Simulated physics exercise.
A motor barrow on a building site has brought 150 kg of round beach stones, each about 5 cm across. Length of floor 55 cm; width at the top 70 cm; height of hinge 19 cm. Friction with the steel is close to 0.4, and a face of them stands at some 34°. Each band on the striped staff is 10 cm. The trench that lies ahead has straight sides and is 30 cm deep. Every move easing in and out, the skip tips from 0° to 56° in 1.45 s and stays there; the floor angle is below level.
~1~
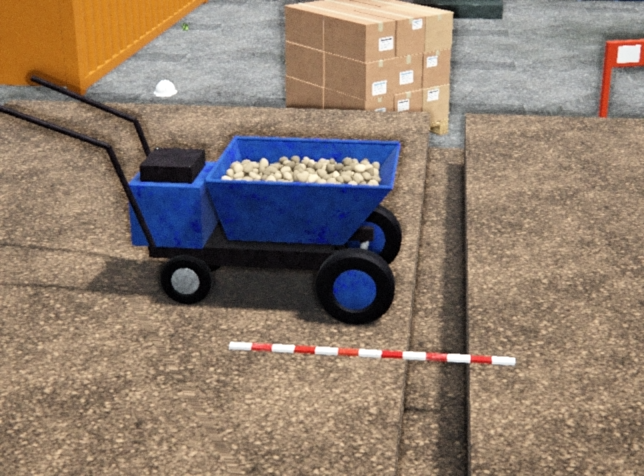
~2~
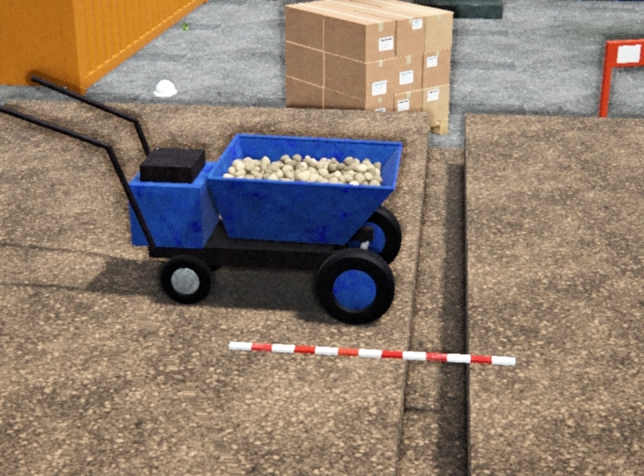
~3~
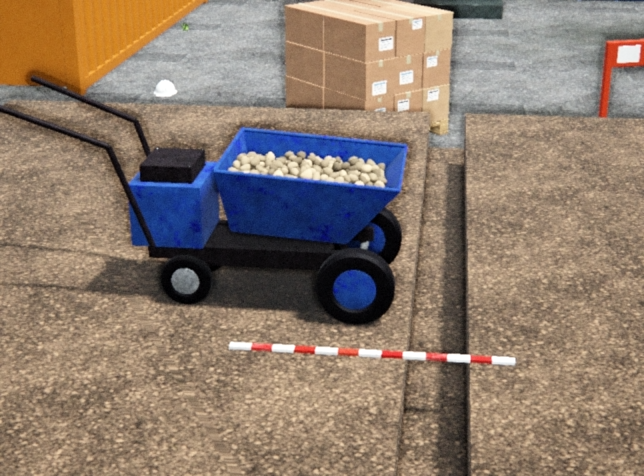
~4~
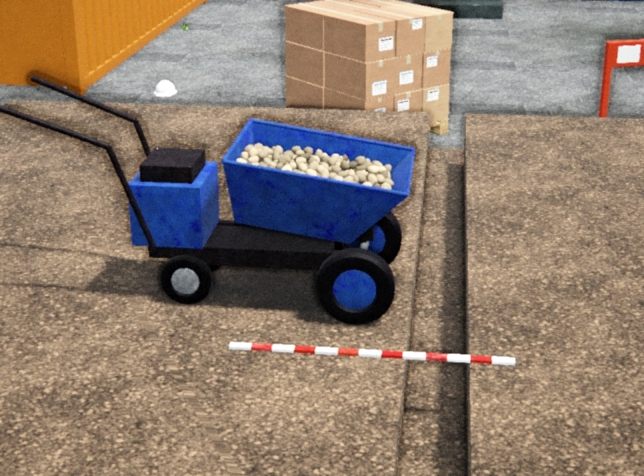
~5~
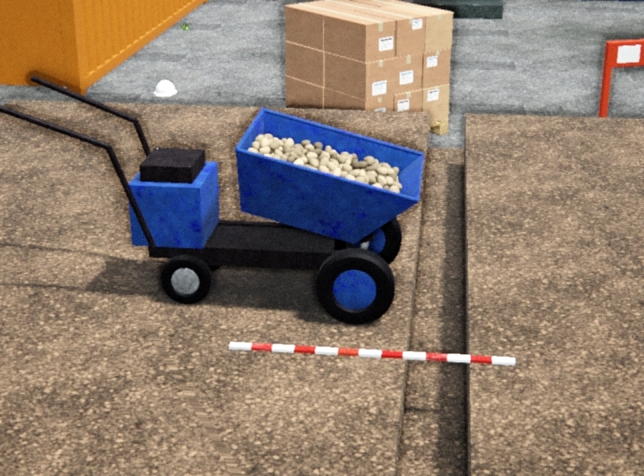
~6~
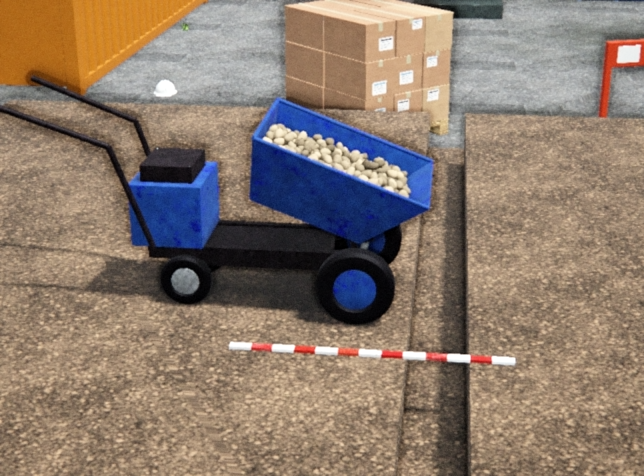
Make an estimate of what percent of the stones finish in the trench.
About 13 percent.
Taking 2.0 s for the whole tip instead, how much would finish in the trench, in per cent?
Near 15 per cent.
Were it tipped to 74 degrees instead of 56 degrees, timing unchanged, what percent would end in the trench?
About 15 per cent would end up in the trench.
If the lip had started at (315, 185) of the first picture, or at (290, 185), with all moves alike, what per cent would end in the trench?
The first start gives about 60 per cent, the second about 45.
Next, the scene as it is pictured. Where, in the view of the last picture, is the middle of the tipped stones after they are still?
I'd point to around (506, 300).
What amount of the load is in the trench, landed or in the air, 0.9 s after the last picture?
About 0%.
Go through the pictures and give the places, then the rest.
Lip at (391, 188), floor tilted 0°, highest stones at (310, 168), in the first picture.
The skip is at 1°, its lip at (393, 189); the top of the load is at (302, 167), in the second picture.
Lip at (399, 191), floor tilted 4°, highest stones at (264, 161), in the third picture.
Lip at (408, 195), floor tilted 9°, highest stones at (267, 153), in the fourth picture.
The skip is at 14°, its lip at (418, 201); the top of the load is at (270, 143), in the fifth picture.
The skip is at 21°, its lip at (429, 209); the top of the load is at (280, 134), in the sixth picture.
Then, 0.5 s after the last picture the floor is at 47°, 100 % in the skip; the foremost stones are at (448, 221).
Then, 0.9 s after the last picture the floor is at 56°, 86 % in the skip, 14 % past the trench; the foremost stones are at (529, 307).
Then, 1.3 s after the last picture the floor is at 56°, 62 % in the skip, 1 % in the trench, 37 % past the trench; the foremost stones are at (602, 305).
Then, 3.2 s after the last picture the floor is at 56°, 36 % in the skip, 13 % in the trench, 51 % past the trench; the foremost stones are past the picture's edge.
